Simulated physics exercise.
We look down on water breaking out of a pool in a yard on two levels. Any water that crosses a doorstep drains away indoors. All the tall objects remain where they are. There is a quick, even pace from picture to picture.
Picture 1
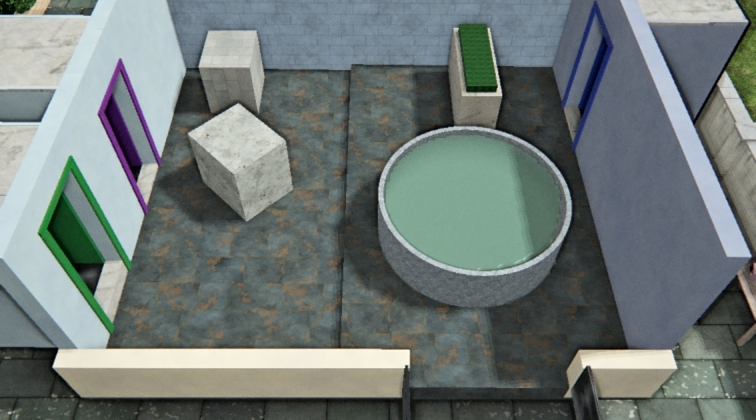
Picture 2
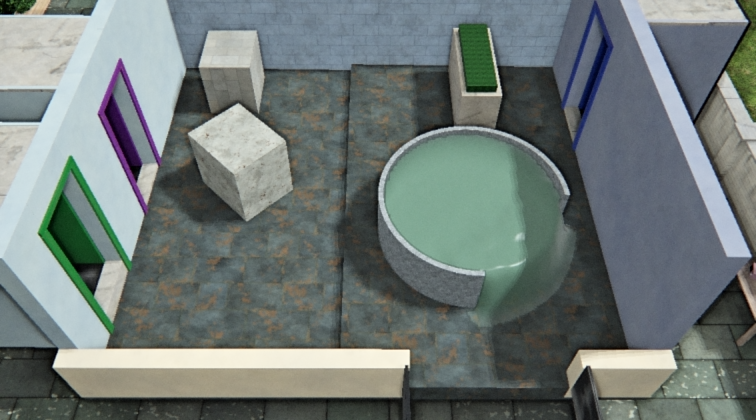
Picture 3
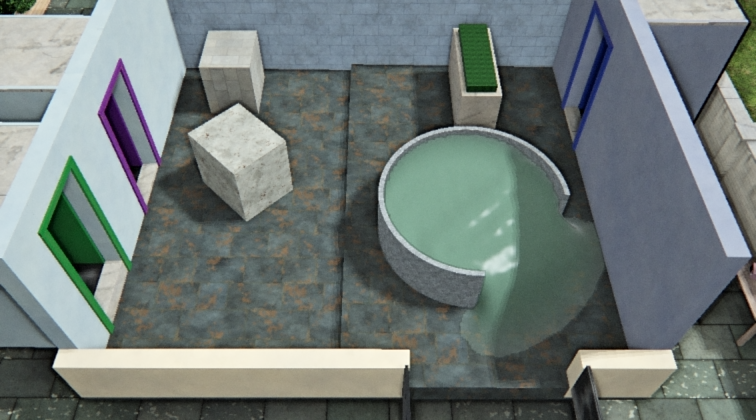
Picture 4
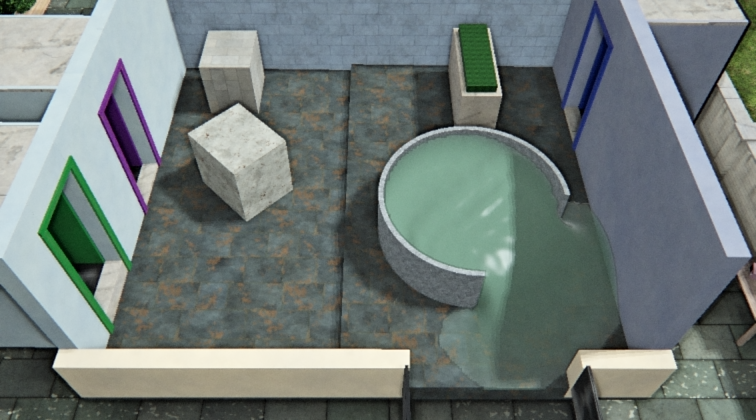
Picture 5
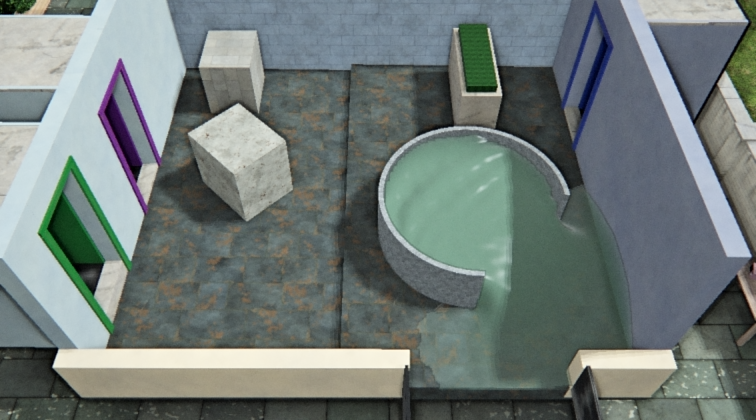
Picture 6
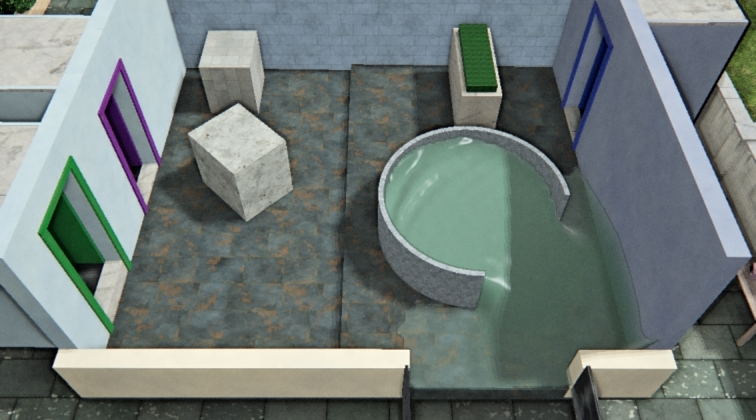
Round stone pool losing a section of its front right wall, greenish water pouring out and spreading across the dark paved yard.
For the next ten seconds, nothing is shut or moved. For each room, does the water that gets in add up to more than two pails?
In order: Green door: Up to two buckets; purple door: Up to two buckets; blue door: Above two buckets.
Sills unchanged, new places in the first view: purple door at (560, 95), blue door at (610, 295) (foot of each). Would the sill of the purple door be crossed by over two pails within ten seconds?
I'd say the purple one tops the mark in the end.
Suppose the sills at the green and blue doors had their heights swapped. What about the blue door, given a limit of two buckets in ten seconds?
After the swap, the blue door falls short.
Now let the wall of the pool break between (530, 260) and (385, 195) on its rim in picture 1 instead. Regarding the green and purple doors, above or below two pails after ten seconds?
Green door goes past it, purple door goes past it.
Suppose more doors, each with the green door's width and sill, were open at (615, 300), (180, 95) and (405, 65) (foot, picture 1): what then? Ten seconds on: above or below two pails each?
Lab note, doors in listed order: Over the limit, under the limit, under the limit.
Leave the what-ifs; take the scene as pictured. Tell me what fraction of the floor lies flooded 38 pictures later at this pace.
Close to 55 percent, by my reckoning.
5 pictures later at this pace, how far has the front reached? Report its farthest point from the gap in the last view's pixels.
The farthest wet point should be near (561, 101).
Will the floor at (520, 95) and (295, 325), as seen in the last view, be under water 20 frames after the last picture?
Taking them as listed, I'd call them soaked and soaked.
A moment on, water covers 20 % of the floor; the green door not reached, the purple door not reached, the blue door wet at the sill, nothing in.
Next, water covers 25 % of the floor; the green door not reached, the purple door not reached, the blue door wet at the sill, nothing in.
Then, water covers 40 % of the floor; the green door not reached, the purple door not reached, the blue door wet at the sill, nothing in.
Later, water covers 55 % of the floor; the green door wet at the sill, nothing in, the purple door wet at the sill, nothing in, the blue door under two buckets in.
In the end, water covers 85 % of the floor; the green door wet at the sill, nothing in, the purple door wet at the sill, nothing in, the blue door far over two buckets in.
